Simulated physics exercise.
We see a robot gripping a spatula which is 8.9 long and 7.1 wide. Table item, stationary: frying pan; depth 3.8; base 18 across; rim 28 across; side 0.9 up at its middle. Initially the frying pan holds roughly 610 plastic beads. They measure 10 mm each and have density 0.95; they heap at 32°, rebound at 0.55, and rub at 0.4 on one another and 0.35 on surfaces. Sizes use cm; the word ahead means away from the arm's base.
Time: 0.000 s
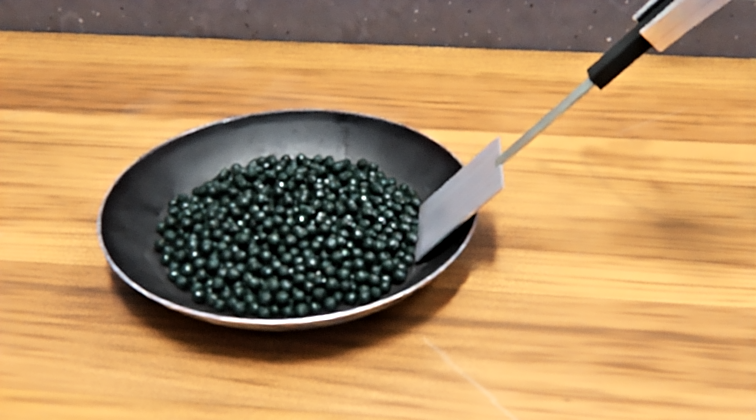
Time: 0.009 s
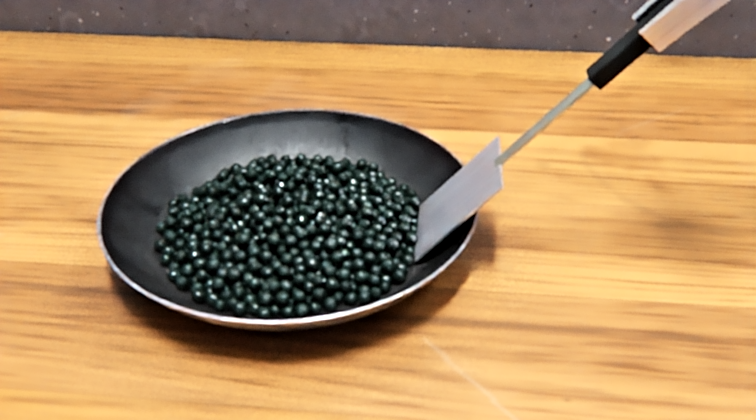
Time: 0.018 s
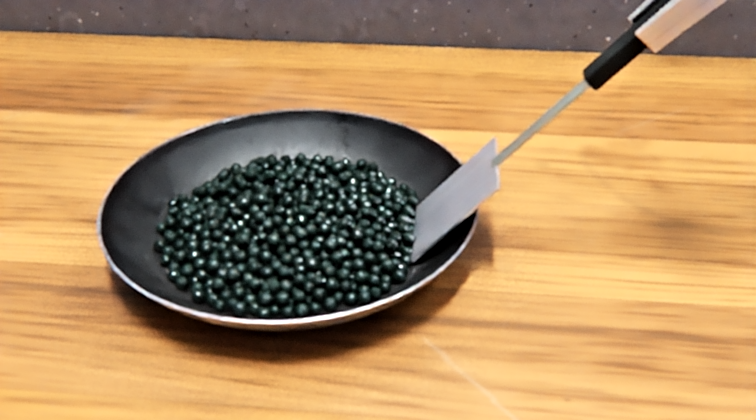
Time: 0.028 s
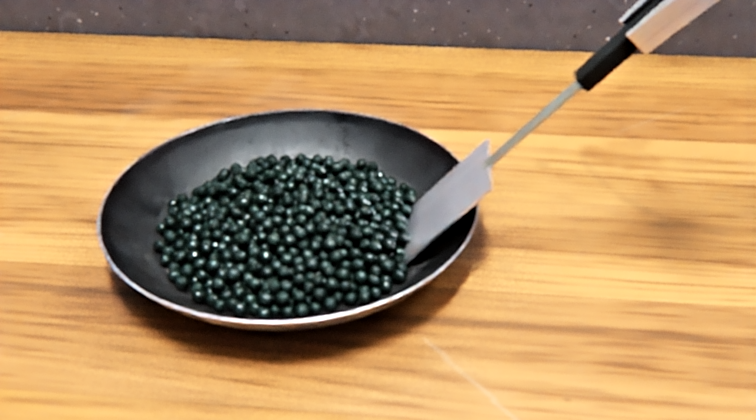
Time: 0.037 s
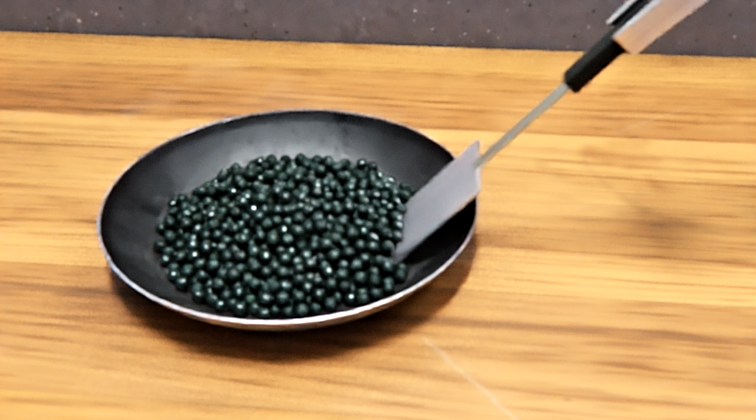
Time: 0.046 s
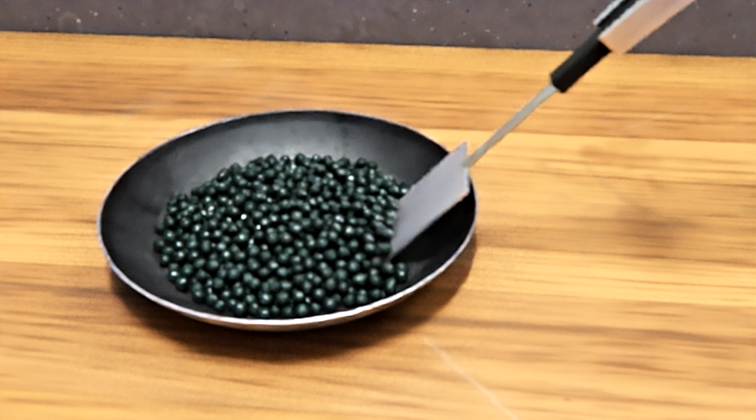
Robot-held spatula sliding slightly left inside a black frying pan, nudging the edge of a heap of dark green beads.
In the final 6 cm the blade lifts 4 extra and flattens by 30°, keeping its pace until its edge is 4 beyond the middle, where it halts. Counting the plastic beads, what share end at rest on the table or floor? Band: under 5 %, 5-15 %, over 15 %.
Under 5 %.
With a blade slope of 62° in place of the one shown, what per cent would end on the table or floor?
Then roughly 0 percent.
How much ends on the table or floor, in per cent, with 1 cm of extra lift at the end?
It comes to around 0 percent.
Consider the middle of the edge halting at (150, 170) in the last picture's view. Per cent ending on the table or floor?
I'd estimate about 15 per cent.
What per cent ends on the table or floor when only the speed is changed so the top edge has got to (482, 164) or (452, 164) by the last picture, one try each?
Close to 0 per cent in the first try and close to 10 per cent in the second.
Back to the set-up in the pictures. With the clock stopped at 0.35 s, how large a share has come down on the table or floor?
It is near 0 percent.
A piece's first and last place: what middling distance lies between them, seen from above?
It comes to some 2 cm.
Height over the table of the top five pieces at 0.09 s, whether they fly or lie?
Around 4 cm above the table.
After 0.09 s, sloping 50°, highest piece 5 above the table; 607 in the frying pan.
After 0.13 s, sloping 39°, highest piece 6 above the table; 607 in the frying pan.
After 0.35 s, sloping 20°, highest piece 6 above the table; 597 in the frying pan, 6 on the table or floor, 4 on the blade or in flight.
After 1.40 s, sloping 20°, highest piece 4 above the table; 597 in the frying pan, 10 on the table or floor.
In the end, 597 in the frying pan, 10 on the table or floor. That is 2 % on the table or floor.
